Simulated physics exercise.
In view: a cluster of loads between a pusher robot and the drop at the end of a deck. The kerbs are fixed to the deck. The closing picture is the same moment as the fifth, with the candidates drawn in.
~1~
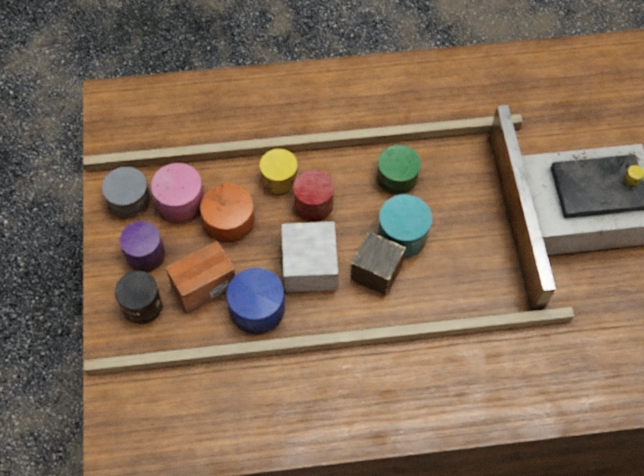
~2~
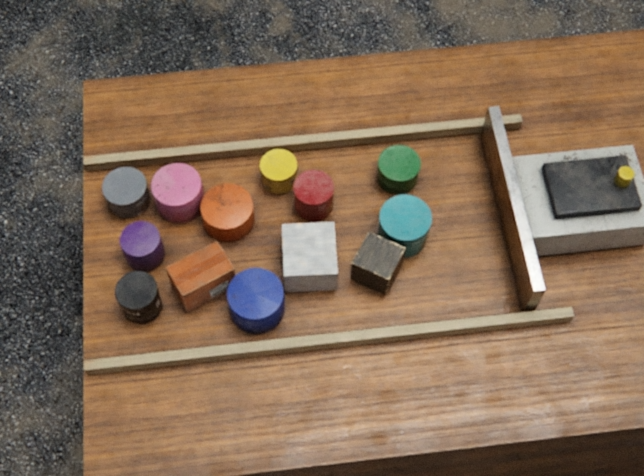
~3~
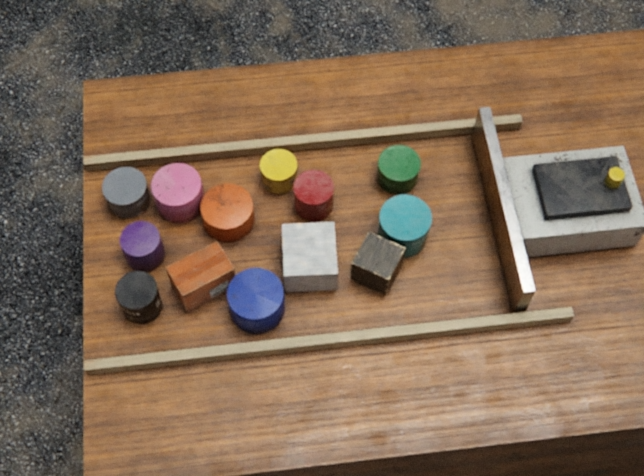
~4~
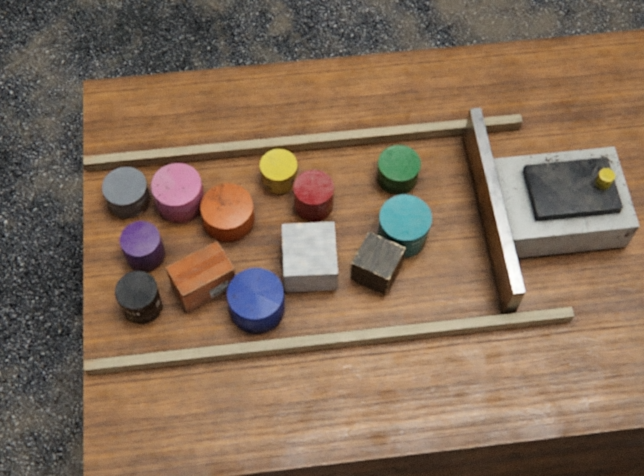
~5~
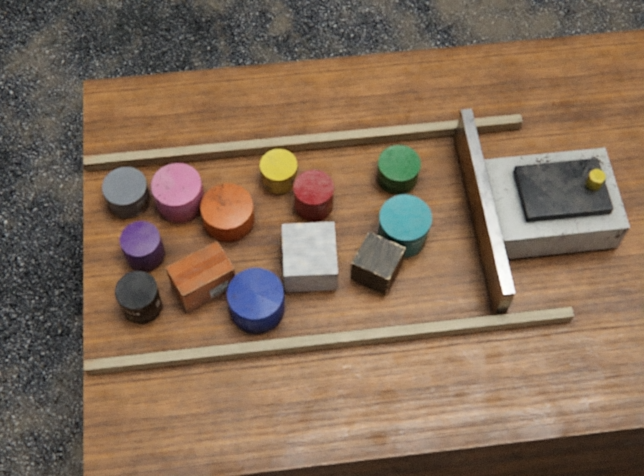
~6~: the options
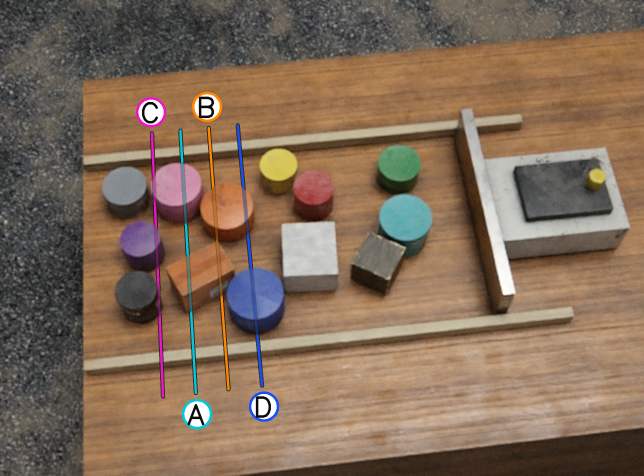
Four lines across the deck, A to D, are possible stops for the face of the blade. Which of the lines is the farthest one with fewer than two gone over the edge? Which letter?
D is the last line within the limit.
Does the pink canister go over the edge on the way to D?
No.
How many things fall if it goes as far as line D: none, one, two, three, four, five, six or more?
By then, one.
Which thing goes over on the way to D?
It is the black pail.
On the marked copy, A at (188, 252); B at (218, 249); C at (157, 255); D at (249, 246).
Following D. Soon after the start, robot (472, 198); green pail (362, 174); black crate (373, 271).
Later, robot (388, 207); orange box (184, 276); blue canister (207, 319).
In the end, robot (324, 213); black pail over the edge; grey pail (93, 193); one fallen.
As for the rest, A drops five; B drops two; C drops five.
